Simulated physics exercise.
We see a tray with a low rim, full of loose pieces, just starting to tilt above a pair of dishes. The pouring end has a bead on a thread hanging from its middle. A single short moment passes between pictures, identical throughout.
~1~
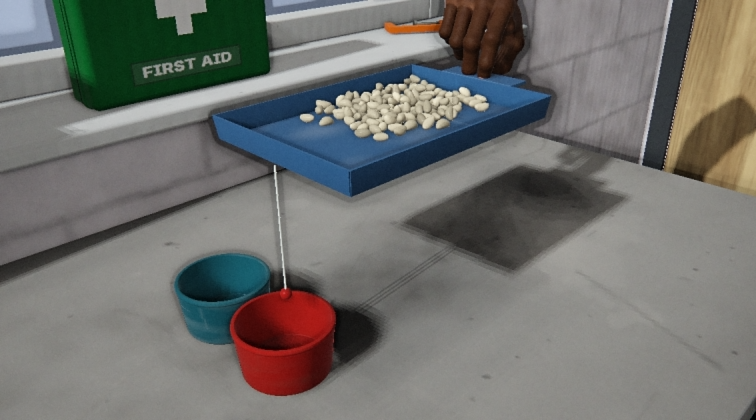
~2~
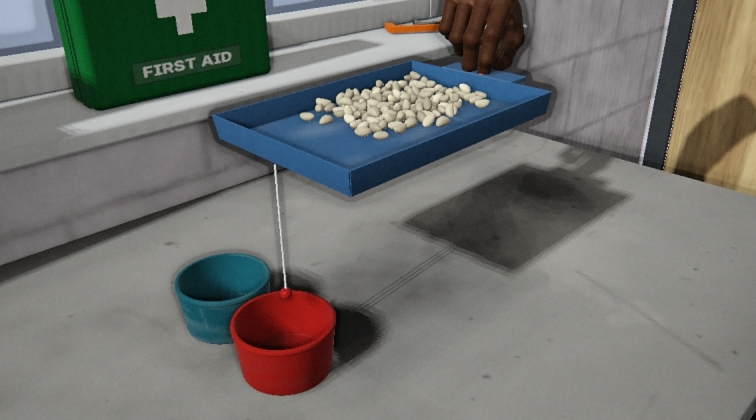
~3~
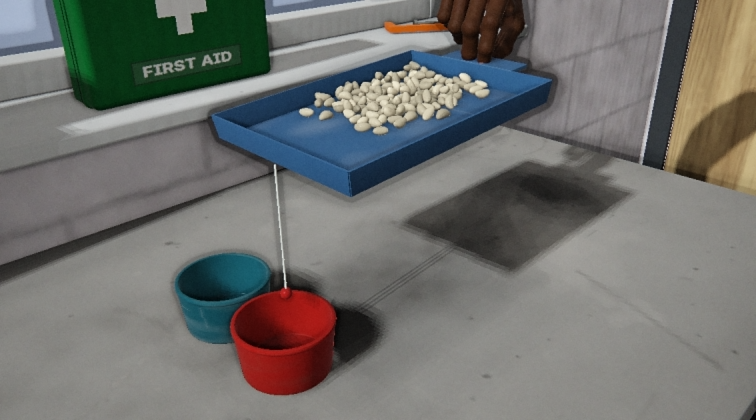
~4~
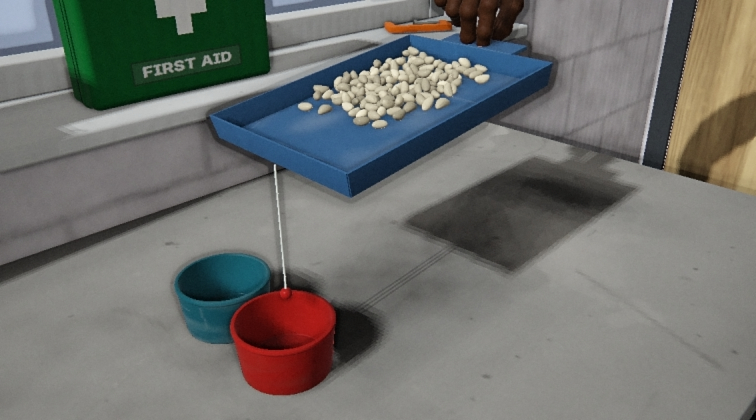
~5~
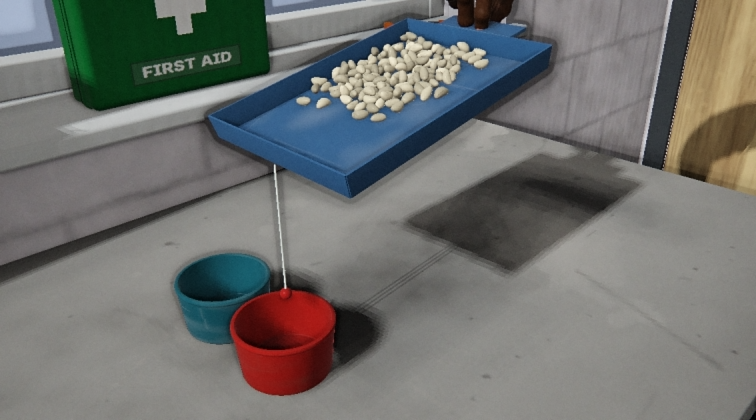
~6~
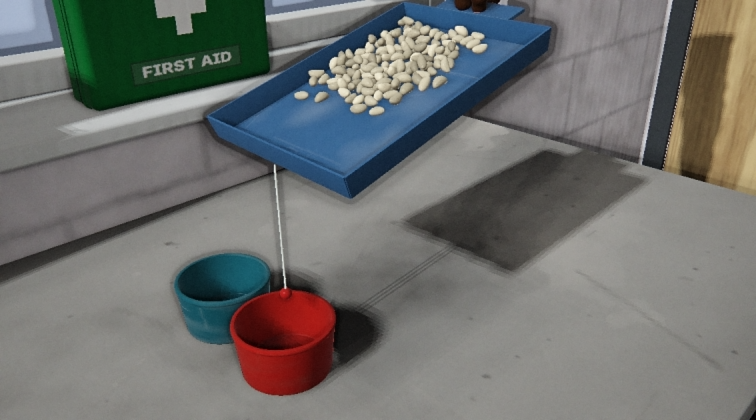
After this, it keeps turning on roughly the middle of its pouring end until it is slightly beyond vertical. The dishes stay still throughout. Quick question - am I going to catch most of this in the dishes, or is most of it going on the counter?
You'll catch only a minority of it; most goes on the counter.
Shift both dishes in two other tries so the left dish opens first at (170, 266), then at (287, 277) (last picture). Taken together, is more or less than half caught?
Short of half, then short of half.
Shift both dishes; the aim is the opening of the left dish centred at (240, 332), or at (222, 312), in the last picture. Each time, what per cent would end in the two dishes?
Trial 1 about 60 %, trial 2 about 70 %.
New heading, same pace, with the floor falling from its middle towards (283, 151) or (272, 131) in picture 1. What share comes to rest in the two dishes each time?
Near 30 % and, after that, 70 %.
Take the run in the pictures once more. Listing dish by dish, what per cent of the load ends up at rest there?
In per cent, left near 0 and right near 10.
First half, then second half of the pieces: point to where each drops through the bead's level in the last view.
Points: About (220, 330), then about (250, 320).
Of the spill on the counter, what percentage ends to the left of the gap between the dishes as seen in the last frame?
80 per cent or thereabouts.
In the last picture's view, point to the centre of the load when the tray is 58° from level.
The centre of the load shows up near (285, 122) in the last view.
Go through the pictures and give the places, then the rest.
Corners of the pouring end at (217, 115) and (350, 169), level; middle of the load at (402, 109), white beans; left dish at (185, 313); right dish at (244, 361); bead on its thread at (286, 294), in the first frame.
Corners of the pouring end at (217, 115) and (350, 169), level; middle of the load at (402, 106), in the second frame.
Corners of the pouring end at (216, 115) and (349, 169), tipped barely, level across its low end; middle of the load at (402, 99), in the third frame.
Corners of the pouring end at (215, 115) and (347, 171), tipped a little, level across its low end; middle of the load at (401, 88), in the fourth frame.
Corners of the pouring end at (213, 115) and (346, 173), tipped a little, level across its low end; middle of the load at (399, 77), in the fifth frame.
Corners of the pouring end at (211, 115) and (344, 174), tipped clearly, level across its low end; middle of the load at (398, 57); left dish at (185, 313); right dish at (244, 361), in the sixth frame.
Soon, tray tipped steeply; nearly all on the tray; a stray few in the air.
A while on, tray tipped right over; most on the tray; a stray few in the left dish; a small part outside both; a stray few in the air.
Towards the end, tray tipped past a quarter turn; a small part in the right dish; a stray few in the left dish; most outside both.
Finally, tray tipped past a quarter turn; a small part in the right dish; a stray few in the left dish; most outside both.
